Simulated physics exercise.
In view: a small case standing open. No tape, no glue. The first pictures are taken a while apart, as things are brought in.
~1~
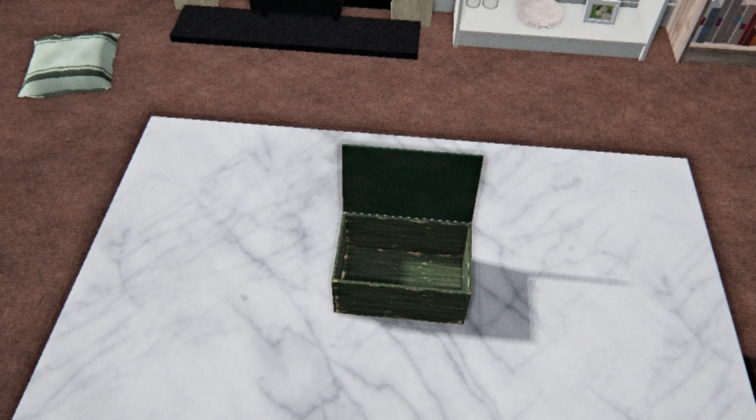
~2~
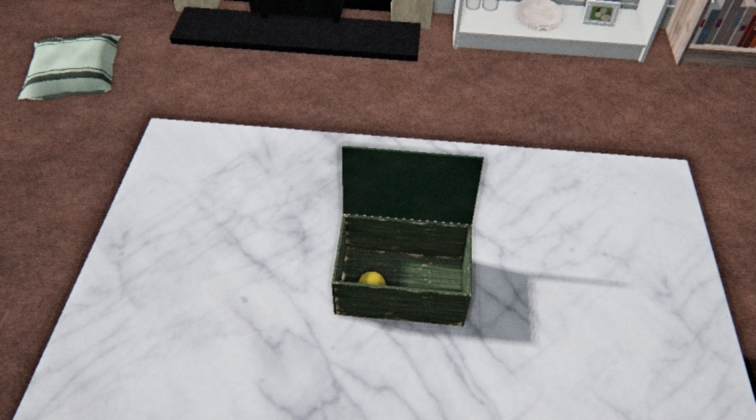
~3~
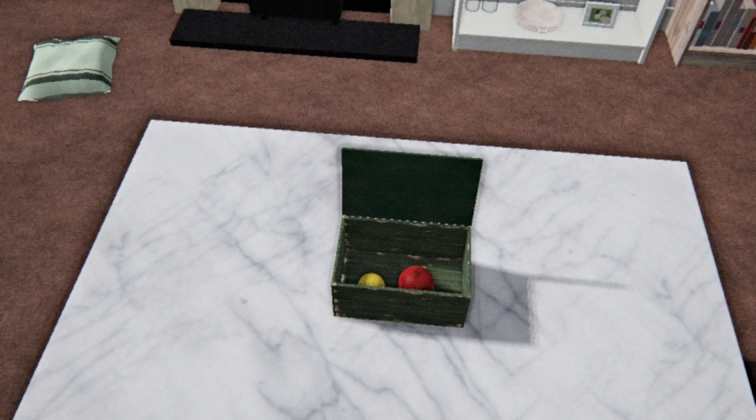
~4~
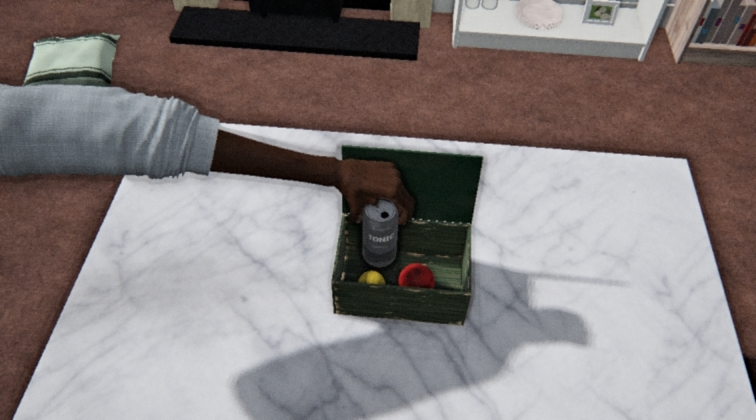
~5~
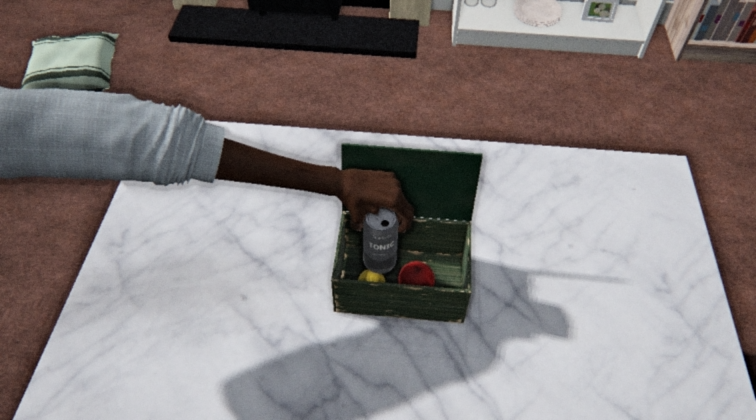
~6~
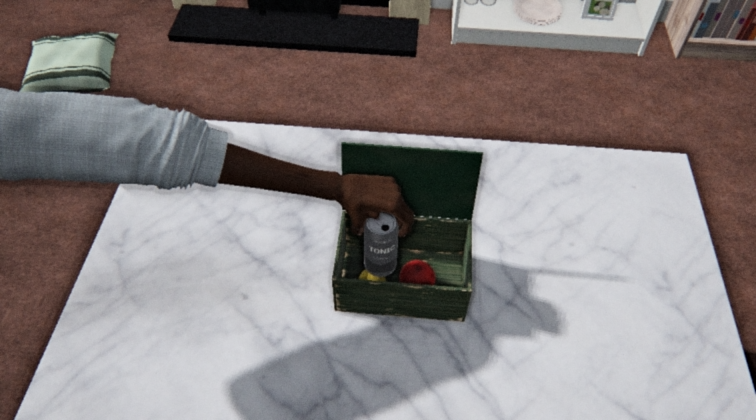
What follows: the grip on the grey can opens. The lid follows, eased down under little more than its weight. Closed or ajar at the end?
It sits on the rim.
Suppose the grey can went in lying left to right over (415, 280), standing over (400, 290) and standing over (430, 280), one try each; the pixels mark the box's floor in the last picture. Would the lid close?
First, it sits on the rim; second, it closes; third, it will not close.
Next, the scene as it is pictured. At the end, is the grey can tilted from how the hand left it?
The grey can tips.
Then, 0.40 s after the last picture, grey can on its side near (402, 251); yellow lemon rolled a little.
Then, 1.10 s after the last picture, lid starting down; grey can on its side near (403, 256); red ball rolled about its own width; yellow lemon rolled a little.
Then, 1.60 s after the last picture, lid 57° above the rim; grey can on its side near (403, 256); red ball rolled about its own width; yellow lemon rolled a little.
Then, 2.00 s after the last picture, lid 18° above the rim; grey can on its side near (403, 256); red ball rolled about its own width; yellow lemon rolled a little.
At rest, lid shut; tipped over in the box, grey can; moved from the start, red ball; yellow lemon in place. Seen from the same camera at the end, grey can near (403, 255).
